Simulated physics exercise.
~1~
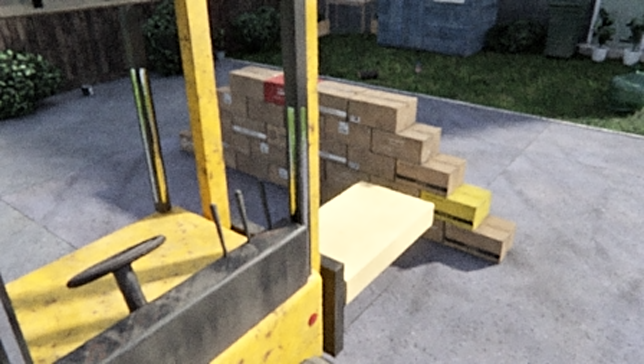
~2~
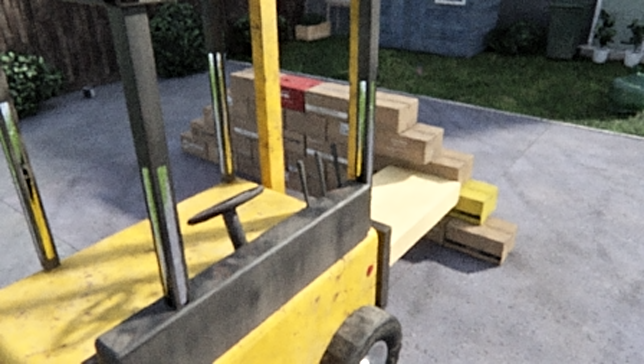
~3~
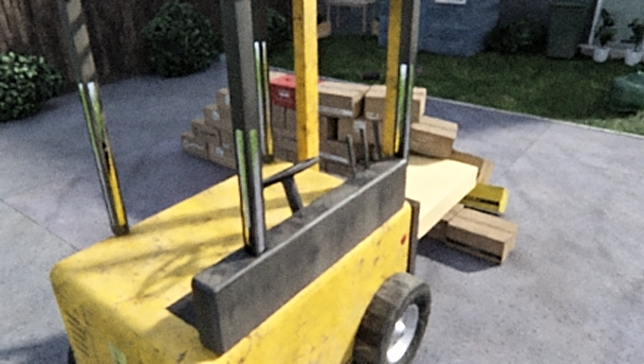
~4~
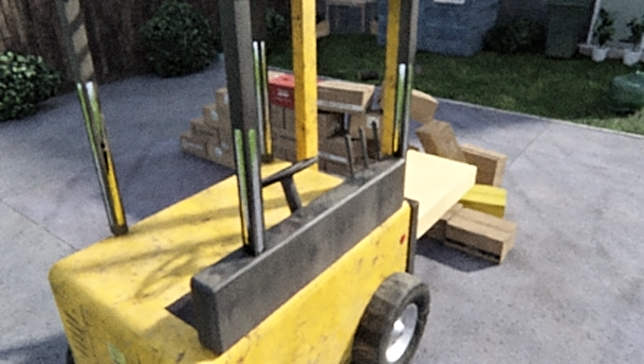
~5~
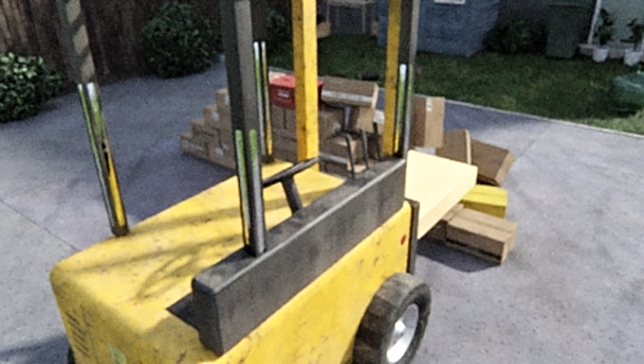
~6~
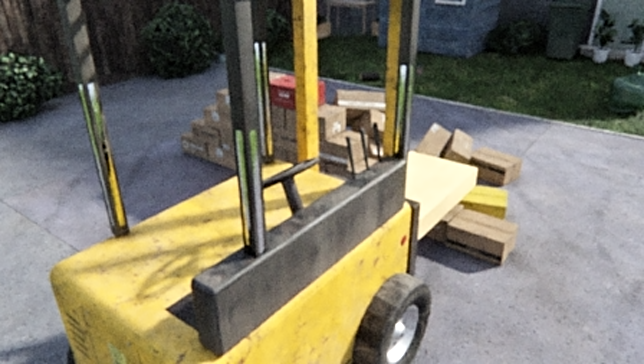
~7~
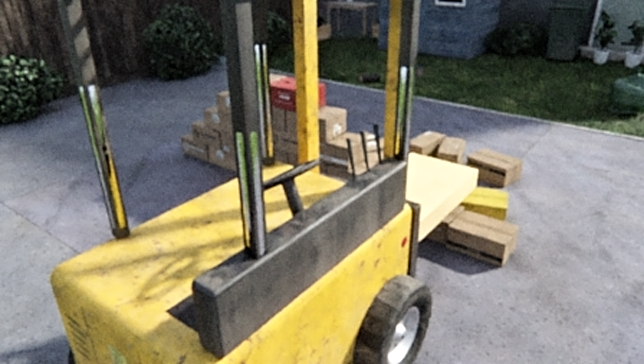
Yellow lift truck pushing a pale block into a stepped carton wall, toppling cartons while the red one stays in place.
